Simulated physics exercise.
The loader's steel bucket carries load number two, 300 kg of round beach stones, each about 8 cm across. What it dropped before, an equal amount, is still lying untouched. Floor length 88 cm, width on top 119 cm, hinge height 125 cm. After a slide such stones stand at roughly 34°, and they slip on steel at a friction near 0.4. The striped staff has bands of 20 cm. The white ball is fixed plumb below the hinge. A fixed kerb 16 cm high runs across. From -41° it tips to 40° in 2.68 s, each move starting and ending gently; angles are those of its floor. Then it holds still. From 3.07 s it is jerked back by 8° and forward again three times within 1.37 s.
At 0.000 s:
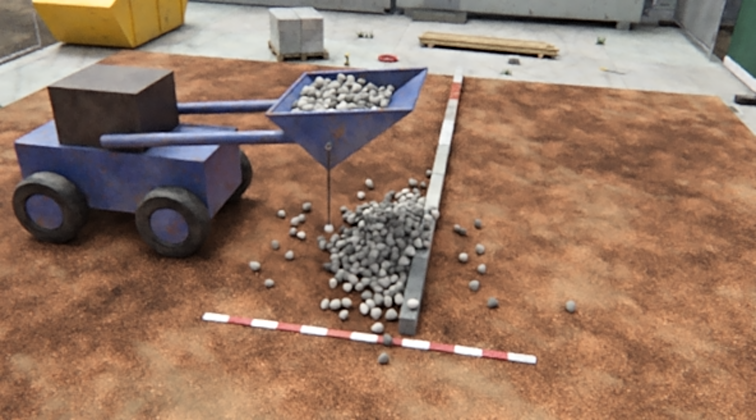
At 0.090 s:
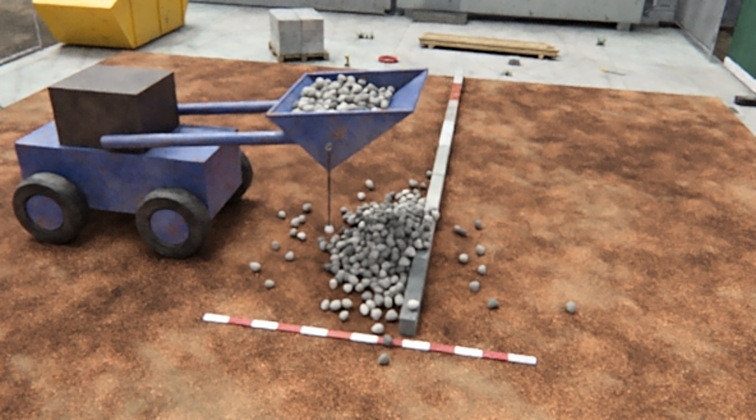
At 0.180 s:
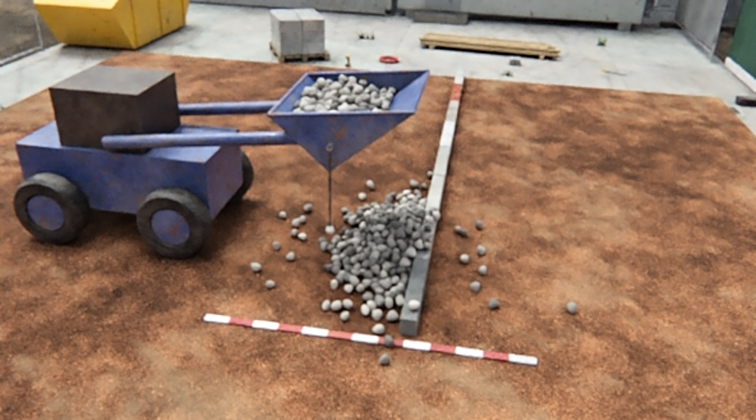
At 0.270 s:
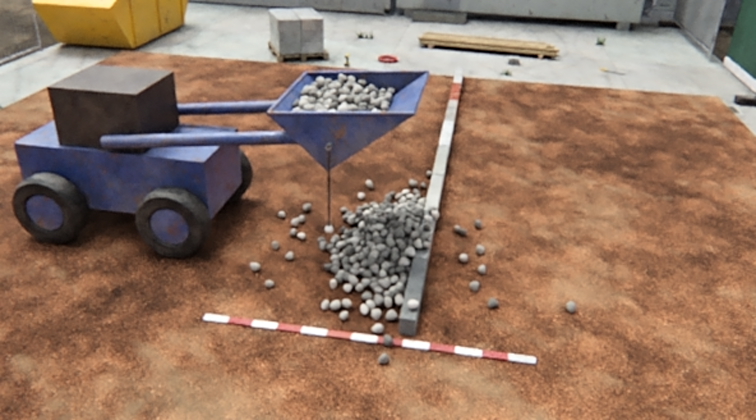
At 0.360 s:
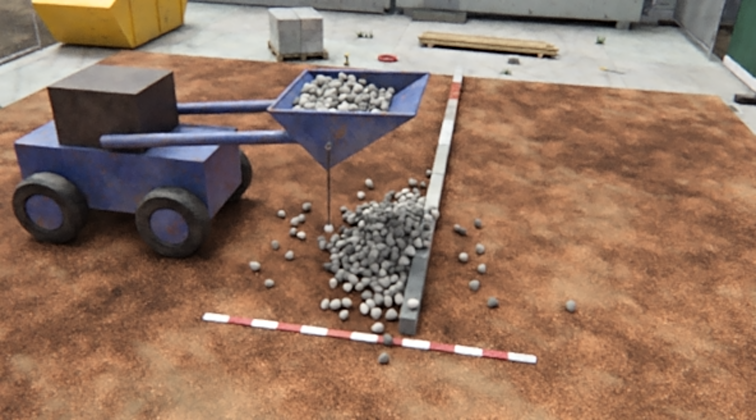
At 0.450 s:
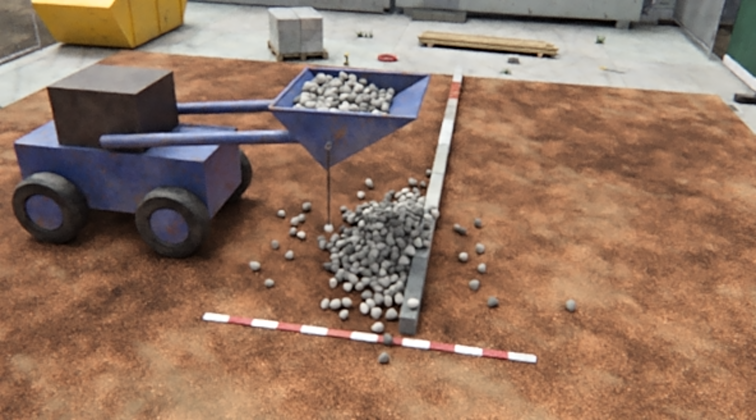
In this clip, a blue loader holds a bucket of grey stones above a heap of similar stones lying against a long kerb on brown ground; the bucket tilts back very slightly while the heap stays still.
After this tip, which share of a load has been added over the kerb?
Close to 84 parts in a hundred.
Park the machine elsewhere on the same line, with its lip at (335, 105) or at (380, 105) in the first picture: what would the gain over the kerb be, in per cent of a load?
About 0 and 35 per cent.
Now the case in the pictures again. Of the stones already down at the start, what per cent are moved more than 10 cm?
Roughly 0 per cent of them.
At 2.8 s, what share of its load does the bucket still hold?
It holds some 0 per cent.
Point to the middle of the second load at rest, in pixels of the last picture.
Around (463, 249).
After 2.0 s the floor is at 27°; in per cent of one load, 87 in the bucket, 109 on this side of the kerb, 3 over the kerb; the foremost stones are at (487, 263).
After 2.8 s the floor is at 40°; in per cent of one load, 0 in the bucket, 129 on this side of the kerb, 71 over the kerb; the foremost stones are at (541, 262).
After 4.9 s the floor is at 40°; in per cent of one load, 0 in the bucket, 114 on this side of the kerb, 86 over the kerb; the foremost stones are at (590, 259).
After 7.5 s the floor is at 40°; in per cent of one load, 0 in the bucket, 114 on this side of the kerb, 86 over the kerb; the foremost stones are at (590, 259). Net gain over the kerb, 84.
